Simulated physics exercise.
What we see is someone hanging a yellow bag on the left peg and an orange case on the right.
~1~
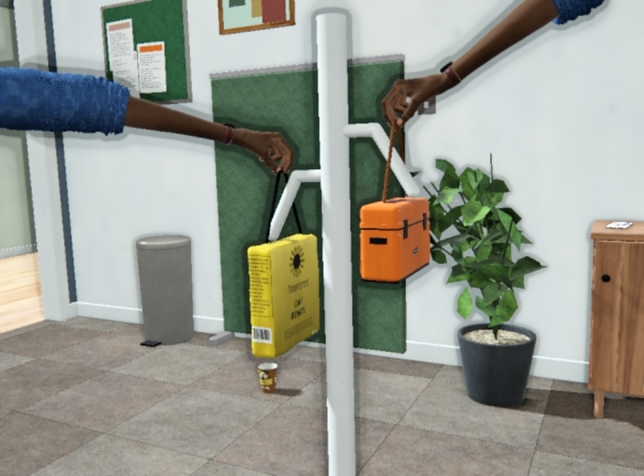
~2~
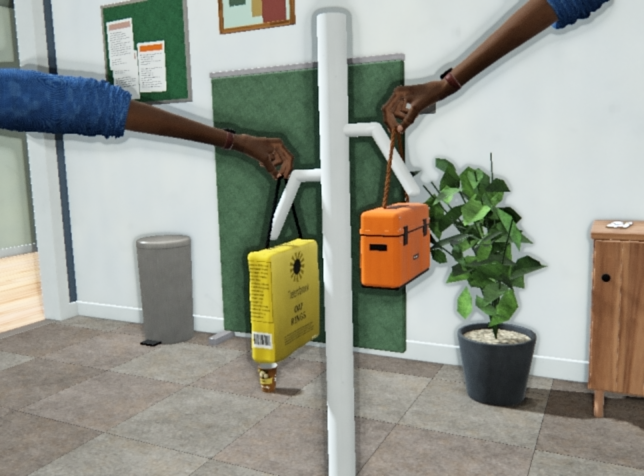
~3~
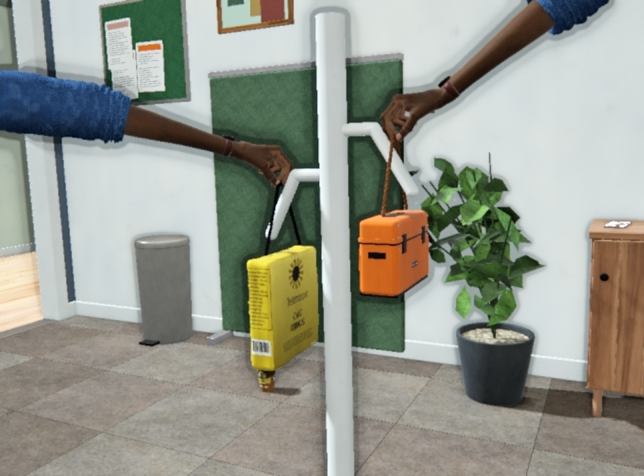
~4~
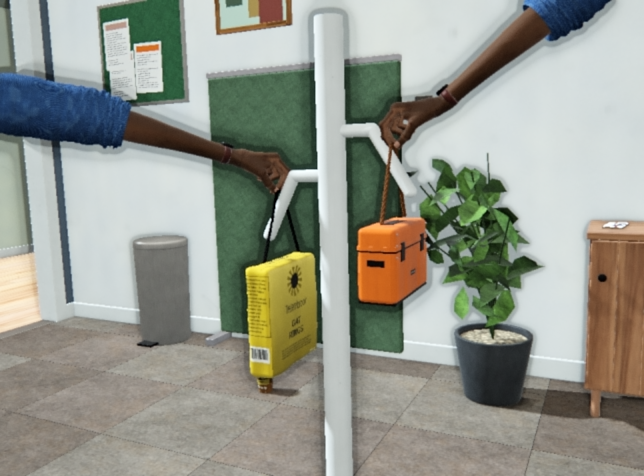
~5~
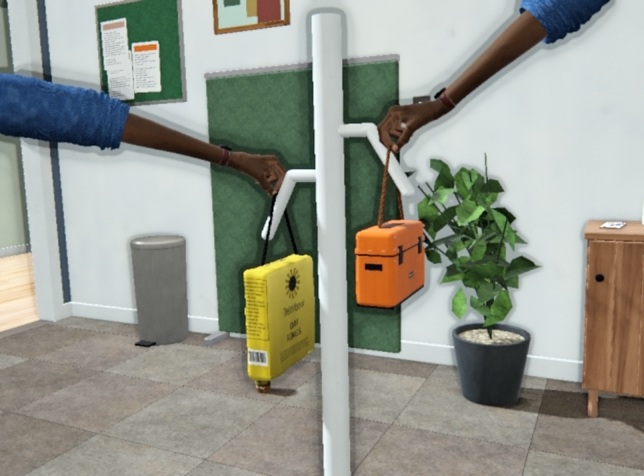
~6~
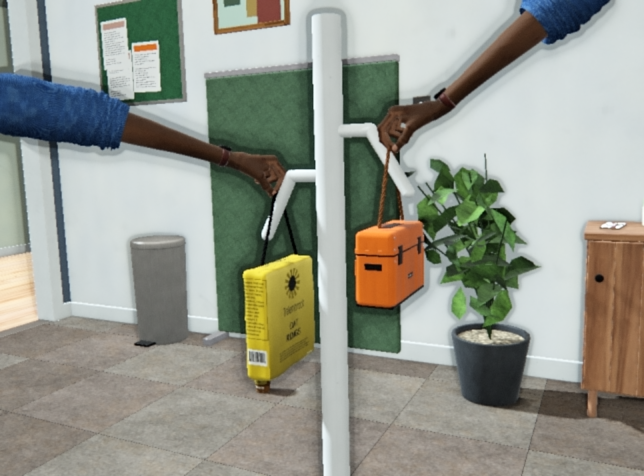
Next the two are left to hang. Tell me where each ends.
The yellow bag slips off its peg. The orange case drops to the floor.
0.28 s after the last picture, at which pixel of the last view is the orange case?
Near (393, 362).
Then, 0.28 s later than the last view, yellow bag falling near (285, 404); orange case falling near (393, 362).
Then, 0.52 s later than the last view, yellow bag on the floor; orange case on the floor.
Finally, yellow bag on the floor; orange case on the floor. The yellow bag drops to the floor and the orange case comes down.
